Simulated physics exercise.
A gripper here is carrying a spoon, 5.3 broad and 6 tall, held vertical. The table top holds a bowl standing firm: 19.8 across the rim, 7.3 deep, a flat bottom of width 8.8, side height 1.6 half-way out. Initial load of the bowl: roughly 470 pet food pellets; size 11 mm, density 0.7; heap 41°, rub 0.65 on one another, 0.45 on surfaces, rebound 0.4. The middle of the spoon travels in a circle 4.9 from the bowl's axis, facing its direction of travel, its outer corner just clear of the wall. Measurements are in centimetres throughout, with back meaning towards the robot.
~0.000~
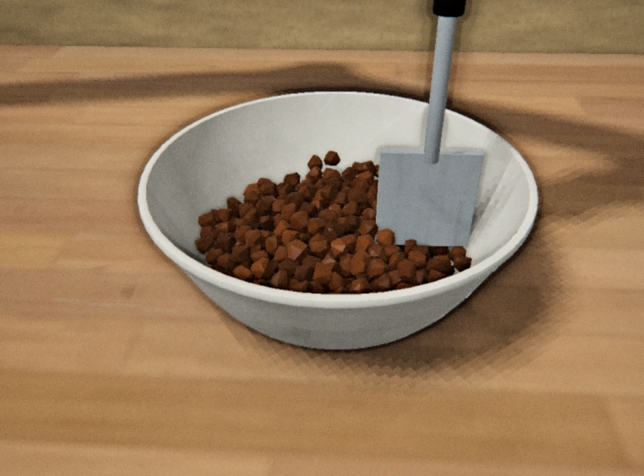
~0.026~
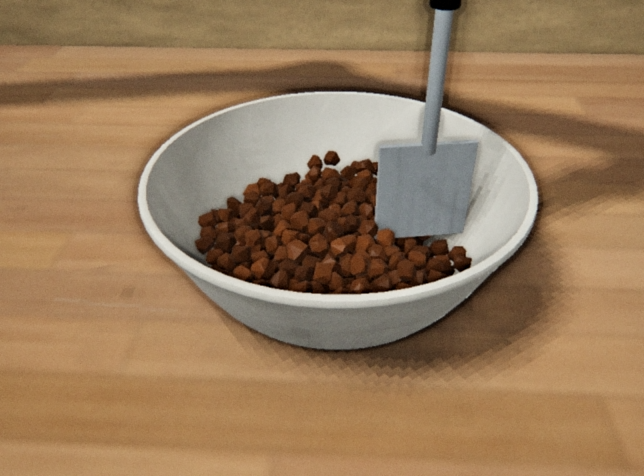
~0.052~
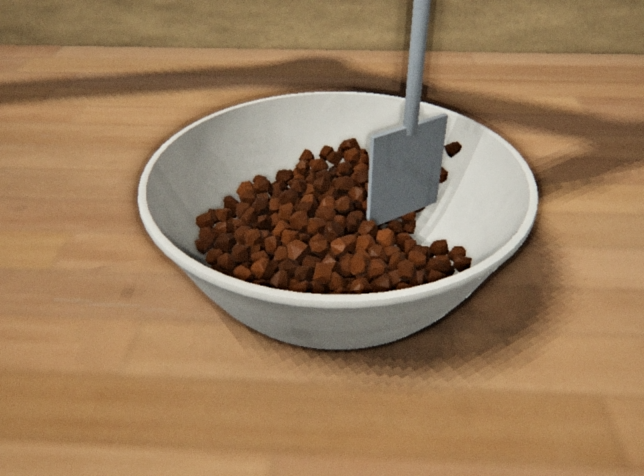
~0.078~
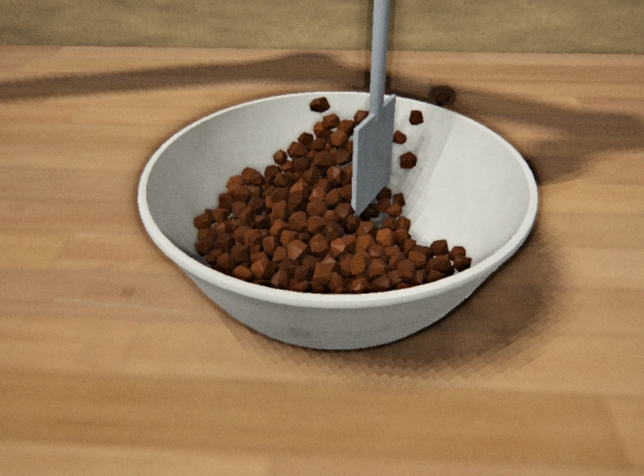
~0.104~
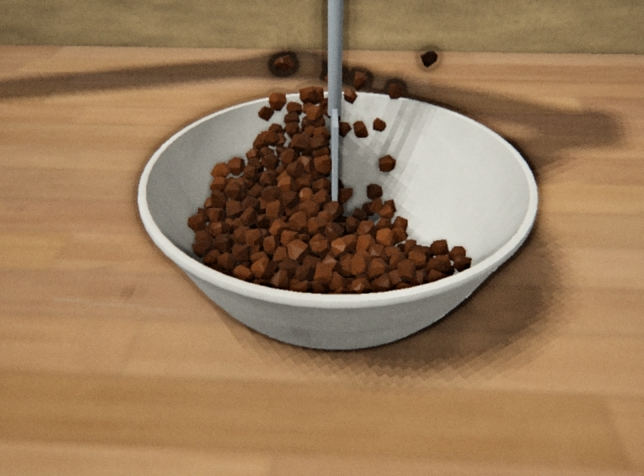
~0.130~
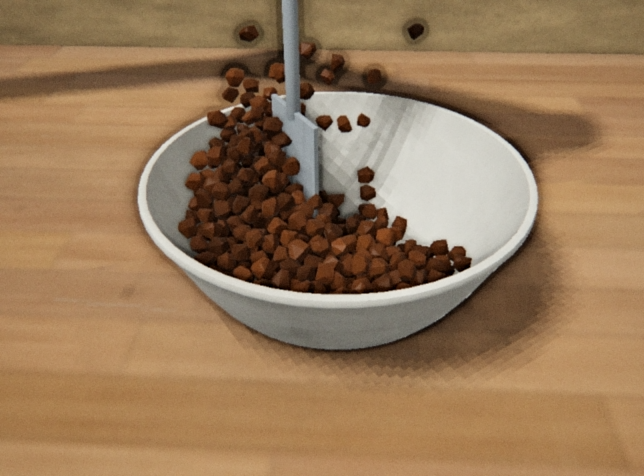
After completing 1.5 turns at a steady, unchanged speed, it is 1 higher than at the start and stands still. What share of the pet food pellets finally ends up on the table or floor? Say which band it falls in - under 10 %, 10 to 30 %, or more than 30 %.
It falls above 30 %.
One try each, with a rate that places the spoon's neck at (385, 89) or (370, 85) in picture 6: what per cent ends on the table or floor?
Near 15 per cent for the first, near 20 per cent for the second.
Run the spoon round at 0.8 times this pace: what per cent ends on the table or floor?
Roughly 30 per cent.
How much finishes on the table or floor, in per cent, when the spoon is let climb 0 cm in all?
About 50 percent.
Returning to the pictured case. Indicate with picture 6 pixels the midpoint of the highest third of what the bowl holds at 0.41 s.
Near (344, 150).
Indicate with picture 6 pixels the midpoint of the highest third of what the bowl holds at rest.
I'd say close to (306, 249).
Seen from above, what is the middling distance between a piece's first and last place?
Around 11 centimetres.
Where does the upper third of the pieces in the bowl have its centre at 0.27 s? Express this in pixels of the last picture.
Centre of upper third: Approx. (394, 261) px.
After 0.27 s, 281° round, highest piece 16 above the table; 379 in the bowl, 5 on the table or floor, 83 in flight or on the tool.
After 0.41 s, 79° round, highest piece 12 above the table; 319 in the bowl, 77 on the table or floor, 71 in flight or on the tool.
After 0.68 s, 180° round, highest piece 8 above the table; 287 in the bowl, 180 on the table or floor.
After 1.38 s, 180° round, highest piece 5 above the table; 286 in the bowl, 181 on the table or floor.
In the end, 286 in the bowl, 181 on the table or floor. That is 39 % on the table or floor.
